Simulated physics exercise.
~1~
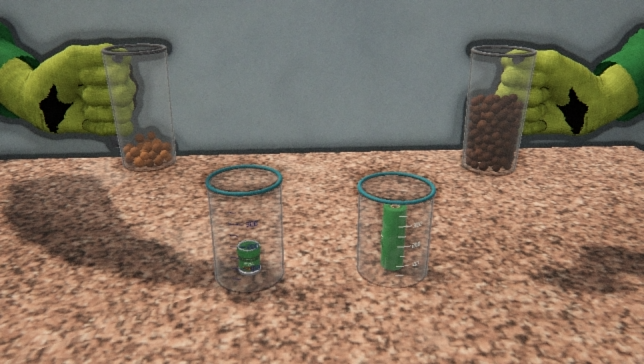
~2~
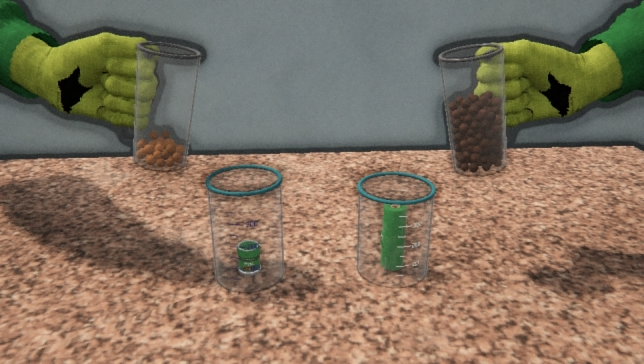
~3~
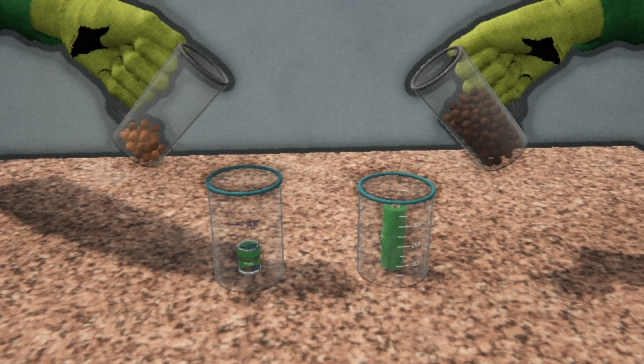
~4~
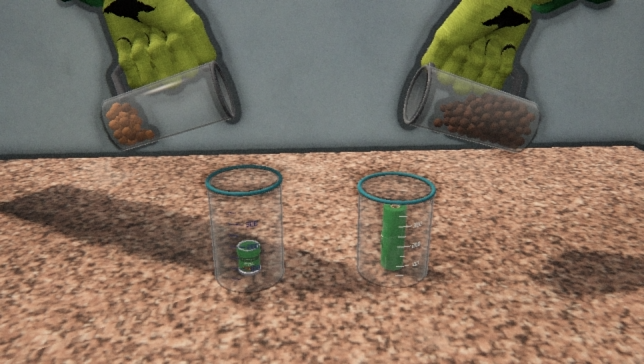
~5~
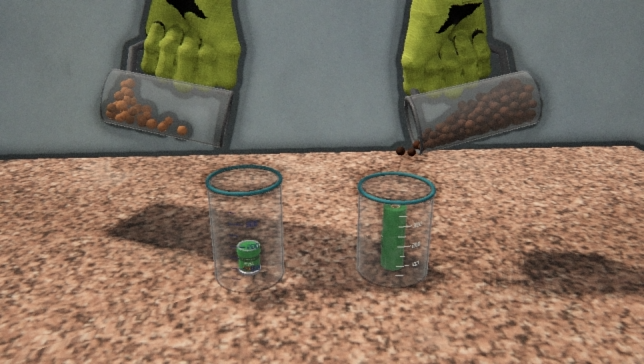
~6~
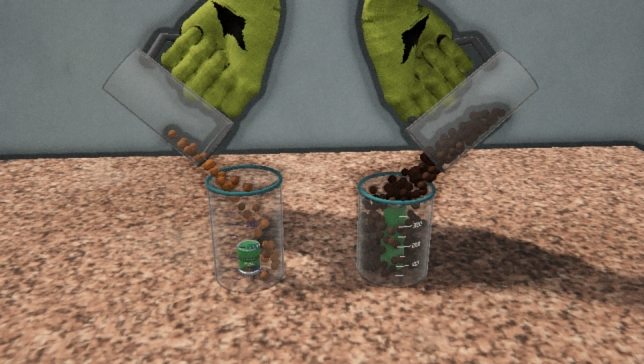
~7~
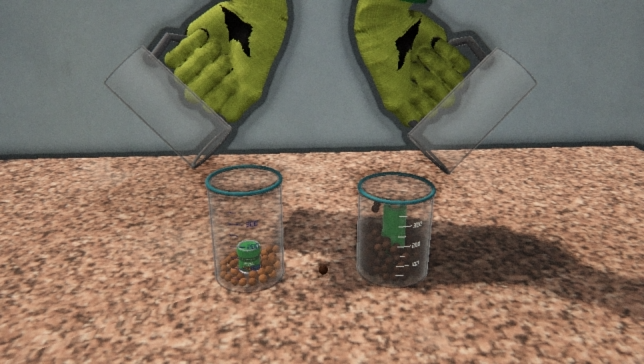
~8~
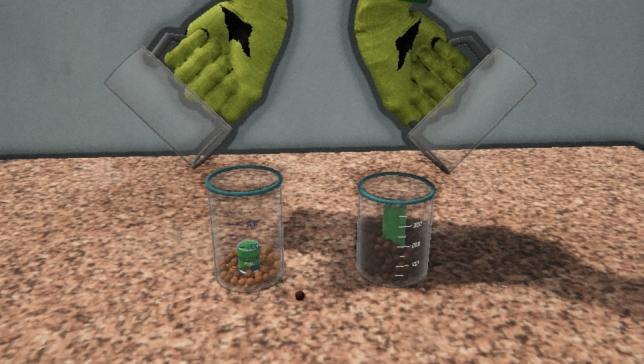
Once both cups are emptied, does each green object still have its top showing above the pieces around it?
Yes, both do. The short object on the left stands out above a shallow layer, and the tall one on the right still shows above the deeper dark pieces.
